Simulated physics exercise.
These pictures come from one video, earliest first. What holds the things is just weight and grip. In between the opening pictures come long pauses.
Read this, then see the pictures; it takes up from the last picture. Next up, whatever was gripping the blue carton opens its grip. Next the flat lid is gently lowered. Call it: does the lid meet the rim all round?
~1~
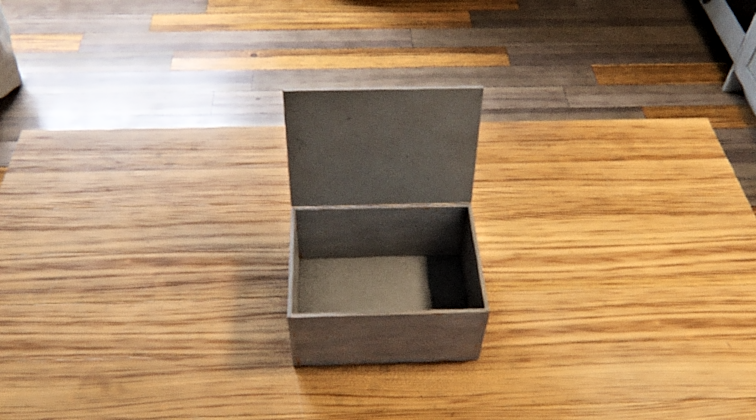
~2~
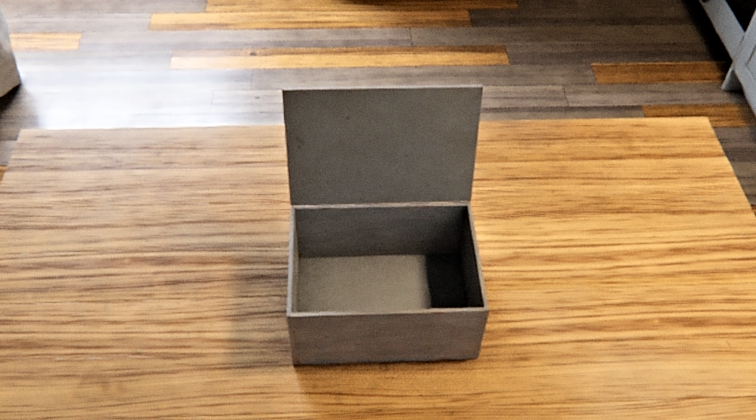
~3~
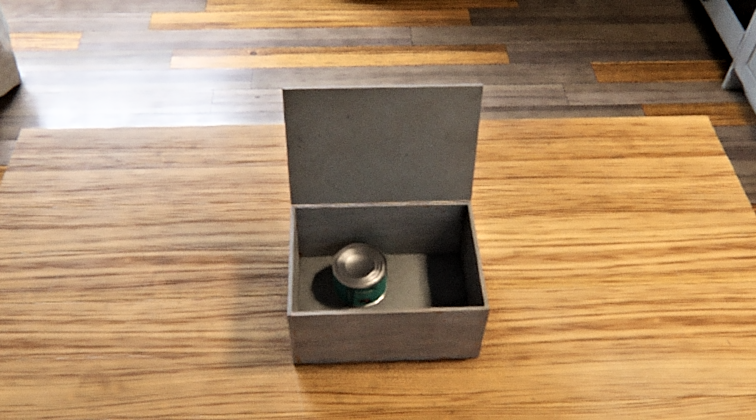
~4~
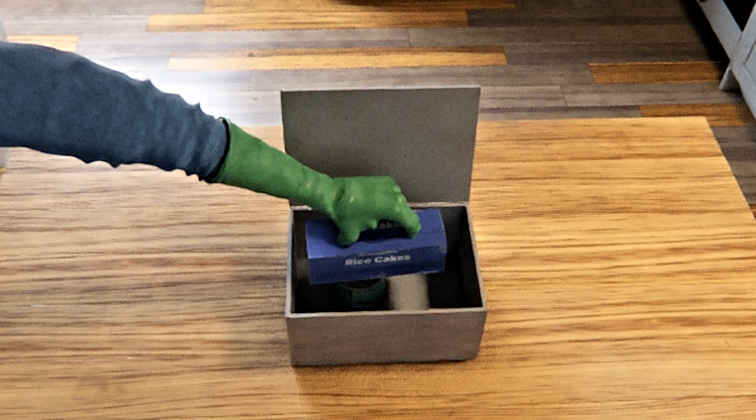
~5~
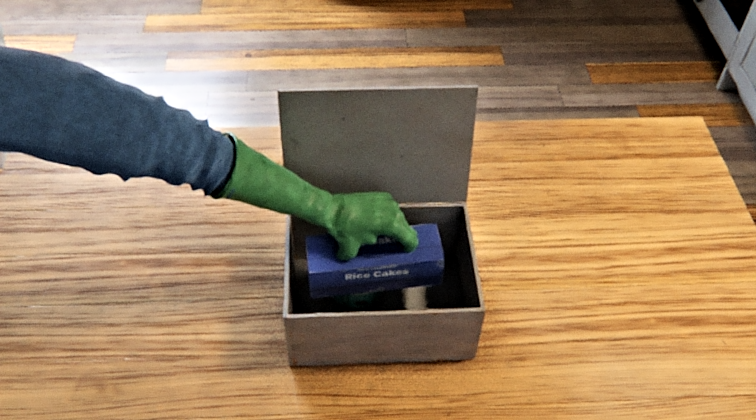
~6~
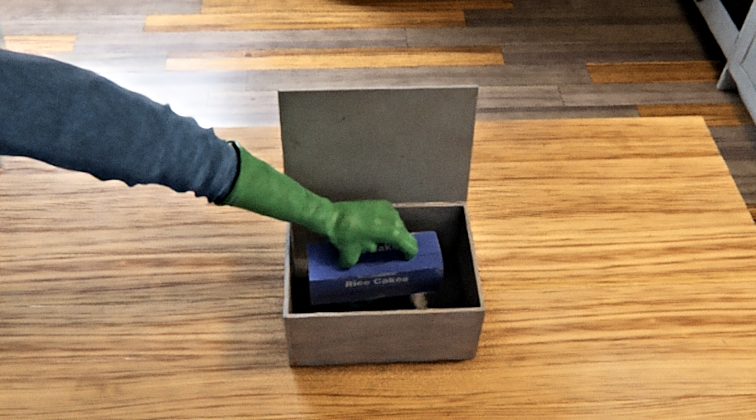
Yes, the lid sits flat.
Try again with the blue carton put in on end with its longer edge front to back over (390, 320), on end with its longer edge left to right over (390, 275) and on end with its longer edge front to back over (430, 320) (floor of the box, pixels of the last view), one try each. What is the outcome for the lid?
In order: The lid gets blocked, then gets blocked, then gets blocked.
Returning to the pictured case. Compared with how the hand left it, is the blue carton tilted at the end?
As it turns out, the blue carton keeps its original angle.
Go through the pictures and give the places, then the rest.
The last thing is not in view yet, in the first frame.
The last thing is not in view yet, in the second frame.
The last thing is not in view yet; turquoise tub (360, 276), in the third frame.
On its way; blue carton (375, 246), in the fourth frame.
On its way; blue carton (374, 261), in the fifth frame.
In place under the hand; blue carton (374, 268), in the sixth frame.
Then, 1.20 s after the last picture, lid starting down.
Then, 1.60 s after the last picture, lid 59° above the rim.
Then, 1.80 s after the last picture, lid 33° above the rim.
Then, 2.00 s after the last picture, lid shut.
At rest, lid shut; both in place. Seen from the same camera at the end, blue carton near (374, 269).
